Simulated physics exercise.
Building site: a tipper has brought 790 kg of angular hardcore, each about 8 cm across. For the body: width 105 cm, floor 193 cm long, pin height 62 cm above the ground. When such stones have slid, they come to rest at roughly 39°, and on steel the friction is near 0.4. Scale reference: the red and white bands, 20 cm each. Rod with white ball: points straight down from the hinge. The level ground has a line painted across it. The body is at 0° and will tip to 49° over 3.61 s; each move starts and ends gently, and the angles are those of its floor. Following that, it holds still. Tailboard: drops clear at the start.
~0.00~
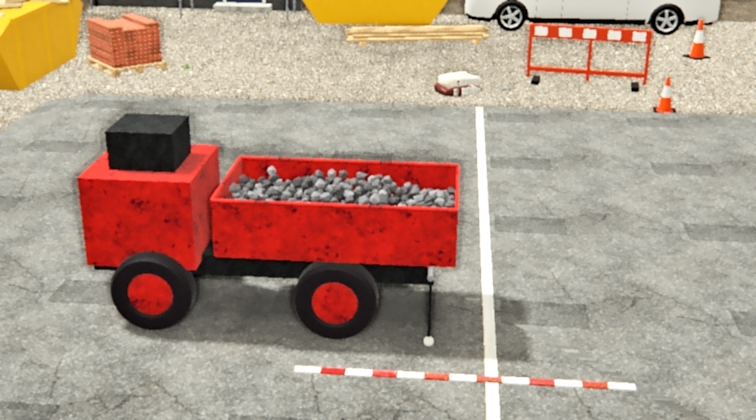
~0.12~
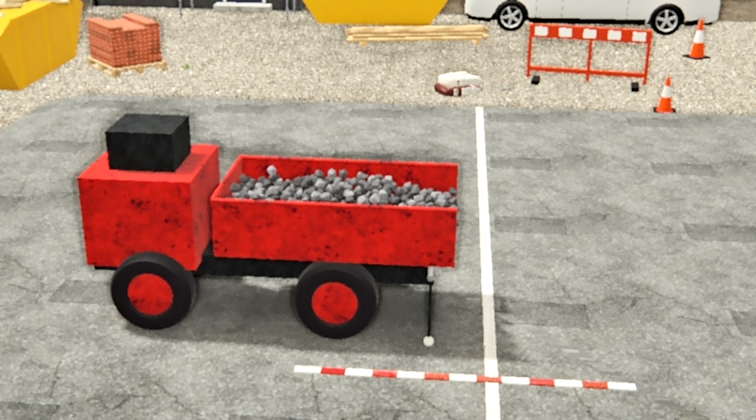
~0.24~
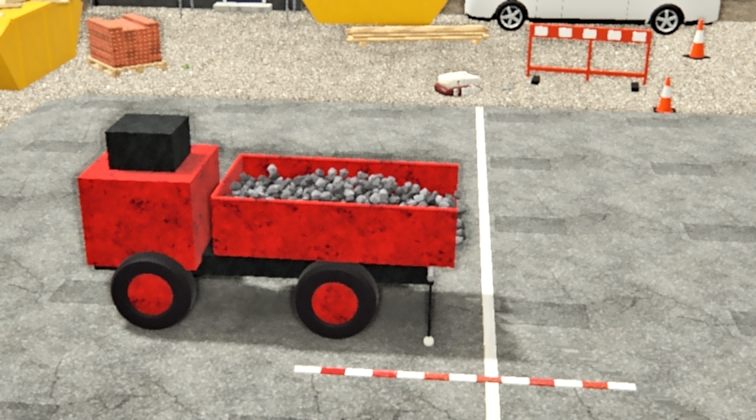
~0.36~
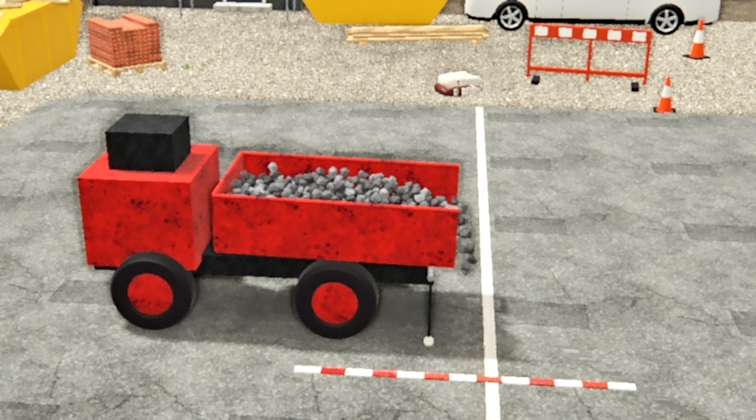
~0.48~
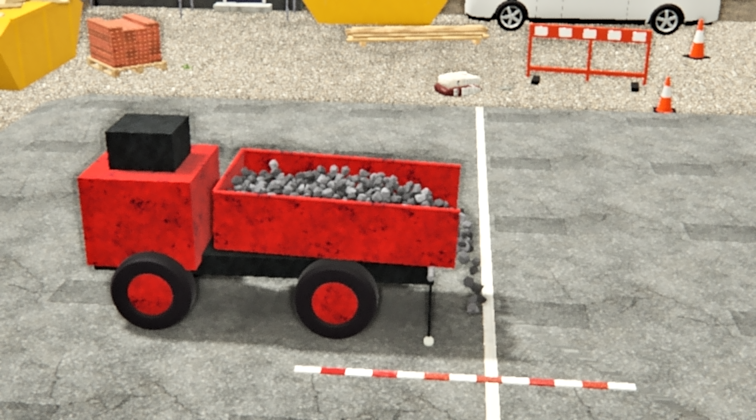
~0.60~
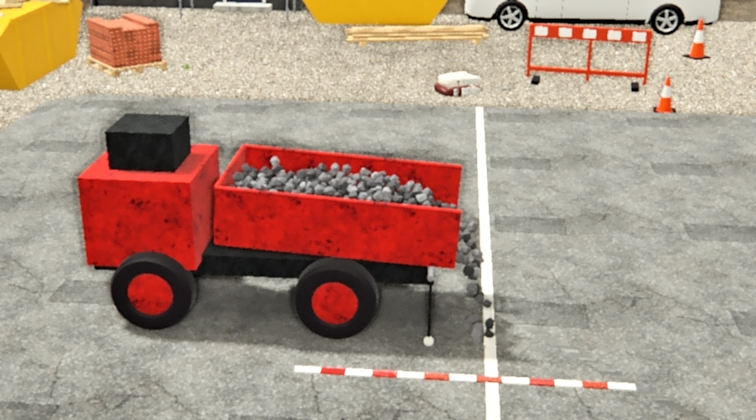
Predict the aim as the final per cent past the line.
The final share is about 65 per cent.
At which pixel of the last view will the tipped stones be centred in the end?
Around (509, 307).
After 2.7 s the floor is at 41°; 46 % in the body, 26 % short of the line, 28 % past the line; the foremost stones are at (568, 299).
After 3.7 s the floor is at 49°; 0 % in the body, 34 % short of the line, 66 % past the line; the foremost stones are at (624, 320).
After 4.1 s the floor is at 49°; 0 % in the body, 34 % short of the line, 66 % past the line; the foremost stones are at (633, 328).
After 6.9 s the floor is at 49°; 0 % in the body, 34 % short of the line, 66 % past the line; the foremost stones are at (633, 328).
